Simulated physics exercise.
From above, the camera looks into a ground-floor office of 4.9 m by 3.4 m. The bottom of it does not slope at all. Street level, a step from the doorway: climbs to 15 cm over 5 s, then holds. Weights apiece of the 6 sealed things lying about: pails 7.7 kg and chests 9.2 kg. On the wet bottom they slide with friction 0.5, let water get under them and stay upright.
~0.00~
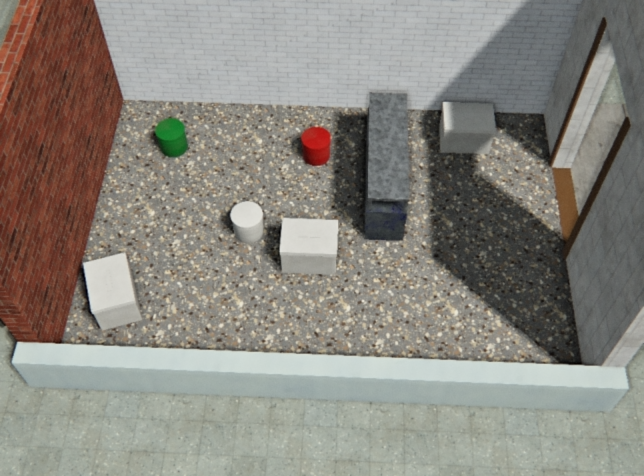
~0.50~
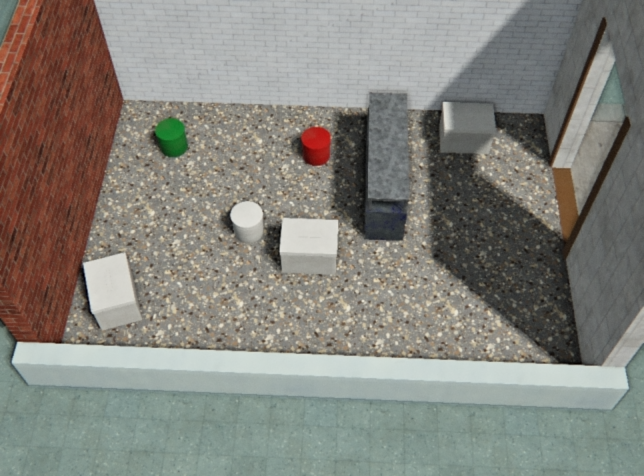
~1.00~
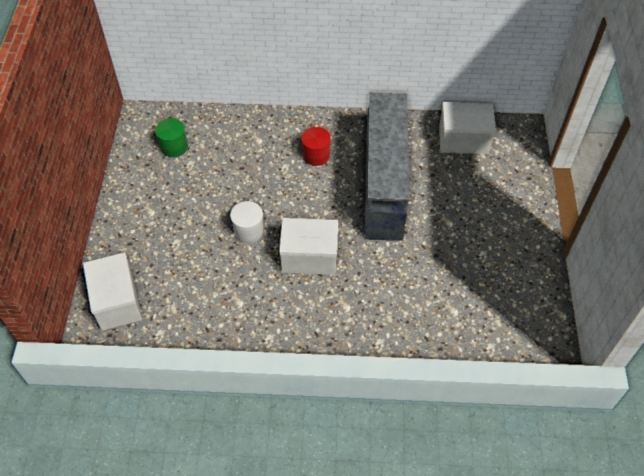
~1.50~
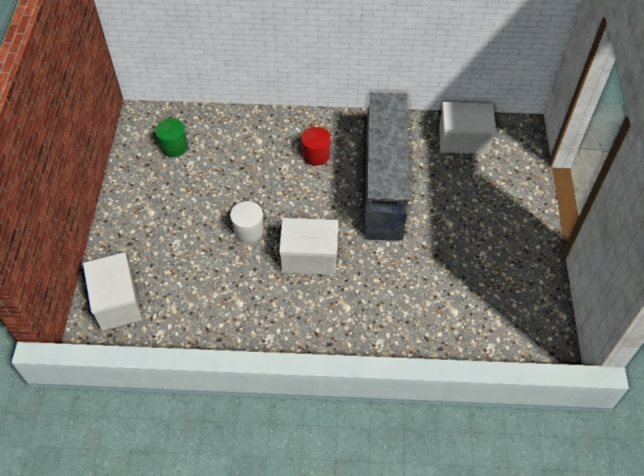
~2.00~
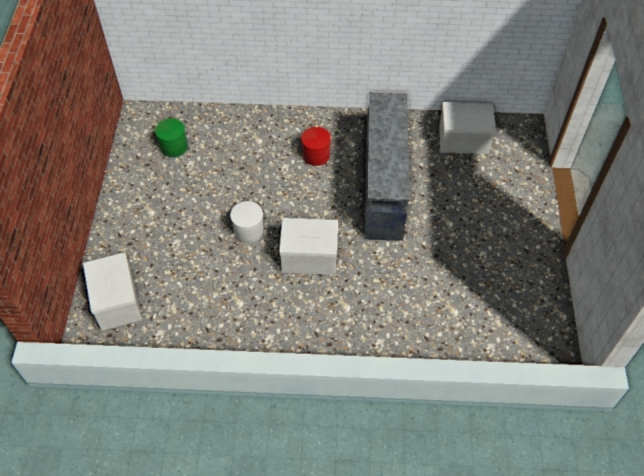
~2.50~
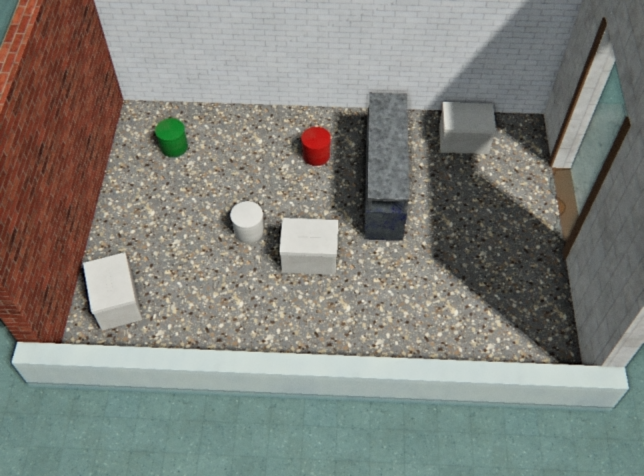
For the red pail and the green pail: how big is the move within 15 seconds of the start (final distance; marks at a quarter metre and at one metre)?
Red pail - practically no change, green pail - practically no change.
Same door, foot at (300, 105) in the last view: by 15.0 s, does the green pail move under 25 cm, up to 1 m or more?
By then the green pail has hardly changed position.
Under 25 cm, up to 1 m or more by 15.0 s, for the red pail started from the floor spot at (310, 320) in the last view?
In that run it hardly drifts.
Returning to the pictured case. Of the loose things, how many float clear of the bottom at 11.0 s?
Answer: 1.
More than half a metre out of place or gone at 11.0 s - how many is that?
Tally: 1.
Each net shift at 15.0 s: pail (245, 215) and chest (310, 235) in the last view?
In that order: 0 cm, 0 cm.
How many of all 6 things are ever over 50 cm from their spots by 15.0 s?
The number is 2.
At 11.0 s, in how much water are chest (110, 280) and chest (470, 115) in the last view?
I'd estimate 4 cm for the first and 8 cm for the second.
After 3.5 s the red pail is near (316, 138), 0.0 m from its start, aground; the green pail is near (170, 129), 0.0 m from its start, aground; 0 afloat.
After 6.8 s the red pail is near (316, 138), 0.0 m from its start, aground; the green pail is near (170, 129), 0.0 m from its start, aground; 1 afloat.
After 11.0 s the red pail is near (316, 138), 0.0 m from its start, aground; the green pail is near (170, 129), 0.0 m from its start, aground; 1 afloat.
After 15.0 s the red pail is near (316, 138), 0.0 m from its start, aground; the green pail is near (170, 129), 0.0 m from its start, aground; 2 afloat.
